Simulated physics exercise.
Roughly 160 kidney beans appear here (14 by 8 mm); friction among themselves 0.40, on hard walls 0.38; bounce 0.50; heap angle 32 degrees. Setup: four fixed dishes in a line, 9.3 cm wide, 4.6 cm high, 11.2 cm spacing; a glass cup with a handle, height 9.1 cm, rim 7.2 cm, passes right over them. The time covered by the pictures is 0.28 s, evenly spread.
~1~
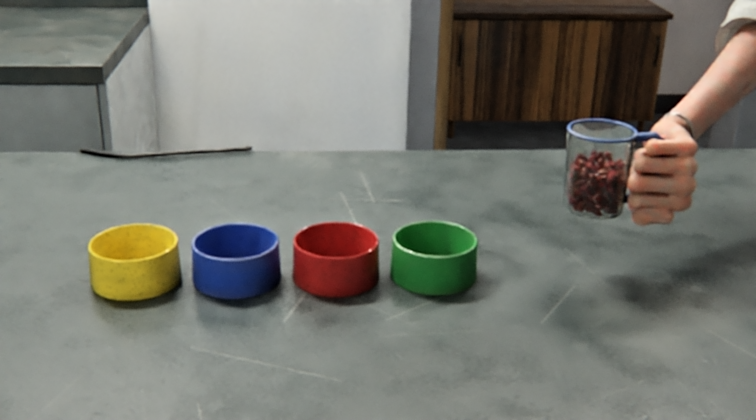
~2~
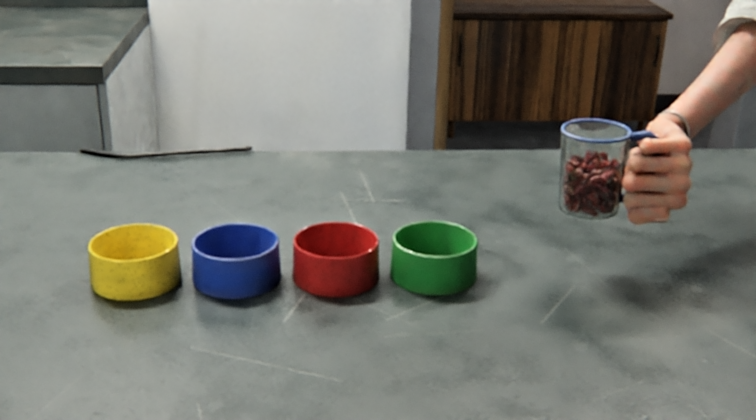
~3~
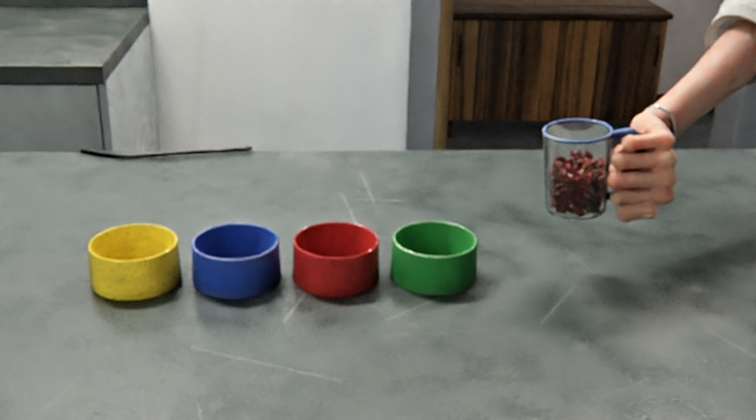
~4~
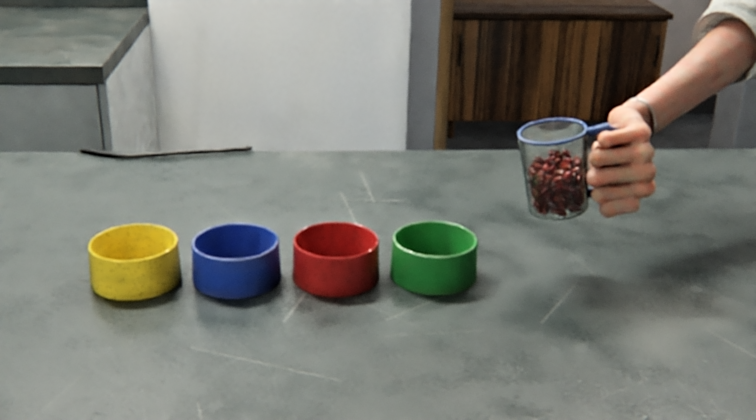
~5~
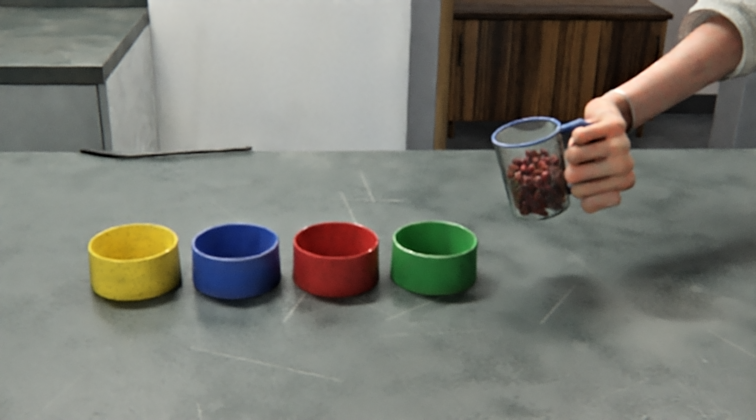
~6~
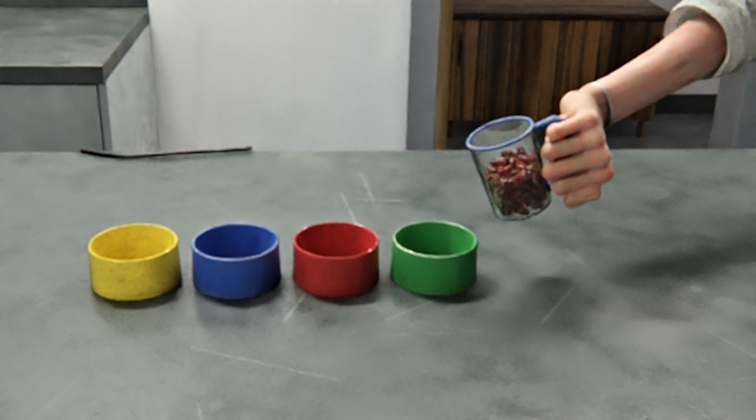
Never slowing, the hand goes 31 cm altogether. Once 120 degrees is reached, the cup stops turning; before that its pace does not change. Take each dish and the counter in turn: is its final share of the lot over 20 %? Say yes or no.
Red dish: No, blue dish: Yes, green dish: No, yellow dish: No, counter: Yes.
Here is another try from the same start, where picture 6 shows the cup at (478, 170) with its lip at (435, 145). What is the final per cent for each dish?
In the end red holds 0, blue holds 60, green holds 0, yellow holds 0.
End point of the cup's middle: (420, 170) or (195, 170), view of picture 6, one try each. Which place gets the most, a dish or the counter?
Largest portions, in order: Red and yellow.
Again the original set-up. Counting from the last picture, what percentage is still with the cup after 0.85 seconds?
I'd put it at roughly 95 per cent.
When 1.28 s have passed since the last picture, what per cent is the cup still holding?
Around 15 in a hundred.
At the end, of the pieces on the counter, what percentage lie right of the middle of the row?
I'd estimate close to 50 in a hundred.
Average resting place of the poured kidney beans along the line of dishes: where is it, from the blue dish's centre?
I'd say about 2 cm, heading up the x axis.
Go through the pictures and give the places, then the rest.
The first picture shows cup at (597, 170), tilt 0 degrees, lip at (570, 131), moved 0.0 cm; middle of the pieces at (599, 186); green dish at (435, 239); red dish at (336, 240); blue dish at (236, 241); yellow dish at (133, 242).
The second picture shows cup at (592, 170), tilt 1 degrees, lip at (564, 131), moved 0.6 cm; middle of the pieces at (594, 185).
The third picture shows cup at (577, 170), tilt 5 degrees, lip at (545, 134), moved 2.3 cm; middle of the pieces at (580, 185).
The fourth picture shows cup at (555, 170), tilt 10 degrees, lip at (519, 137), moved 4.7 cm; middle of the pieces at (560, 185).
The fifth picture shows cup at (534, 170), tilt 16 degrees, lip at (494, 141), moved 7.2 cm; middle of the pieces at (540, 184).
The sixth picture shows cup at (512, 170), tilt 21 degrees, lip at (468, 145), moved 9.6 cm; middle of the pieces at (520, 184); green dish at (435, 239); red dish at (336, 240); blue dish at (236, 241); yellow dish at (133, 242).
Then, 0.51 s after the last picture, tilt 68 degrees; cup holds 100 %.
Then, 0.85 s after the last picture, tilt 100 degrees; cup holds 95 %, blue 5 %.
Then, 1.28 s after the last picture, tilt 120 degrees; cup holds 15 %, blue 45 %.
In the end, red 0 %, blue 60 %, green 0 %, yellow 0 %, counter 40 %.
